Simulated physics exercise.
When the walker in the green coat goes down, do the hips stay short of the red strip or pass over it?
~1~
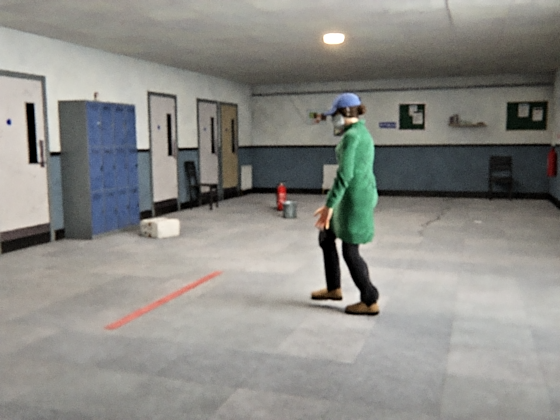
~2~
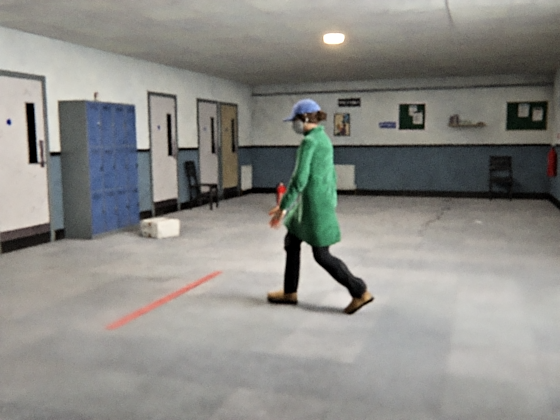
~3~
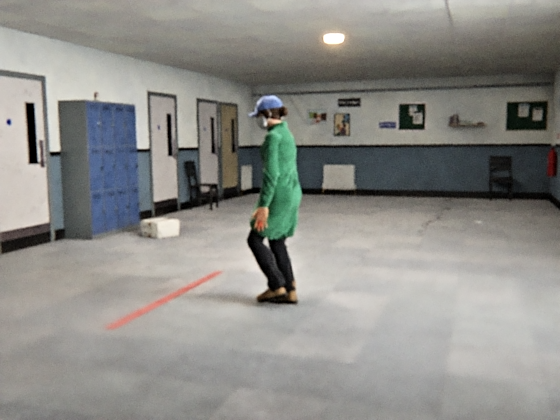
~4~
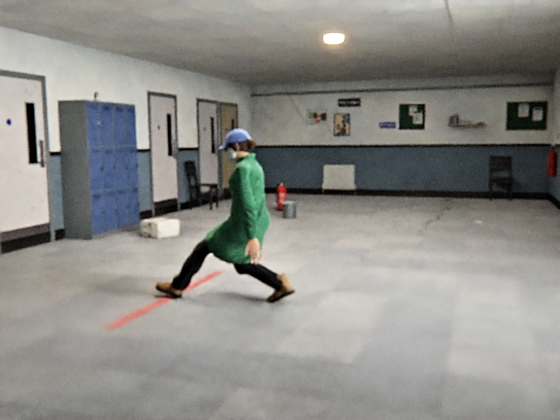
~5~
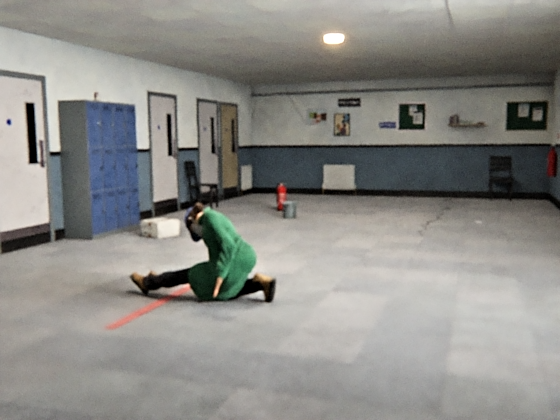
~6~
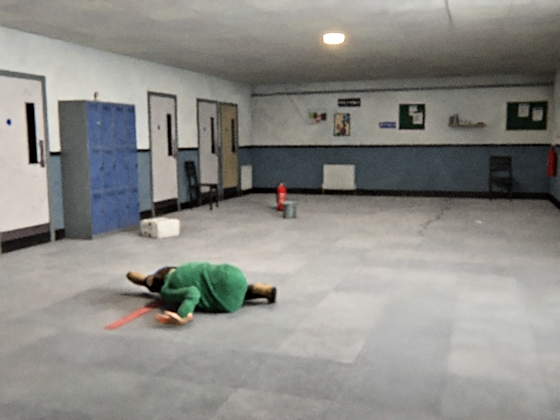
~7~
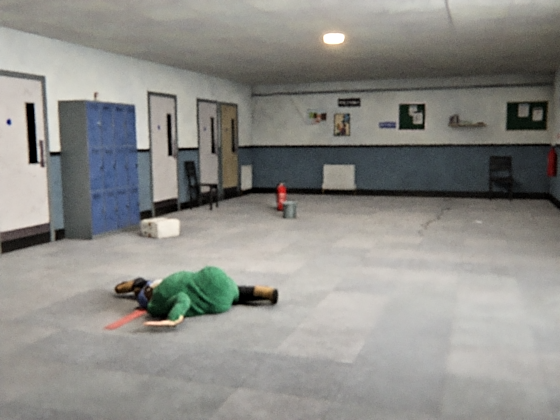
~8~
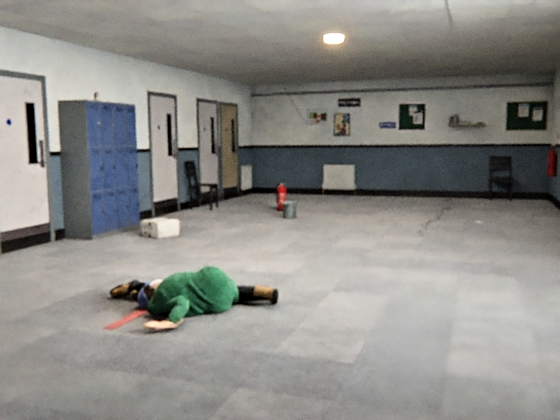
The hips stay short of the red strip. The walker folds to the floor and comes to rest without them passing it.
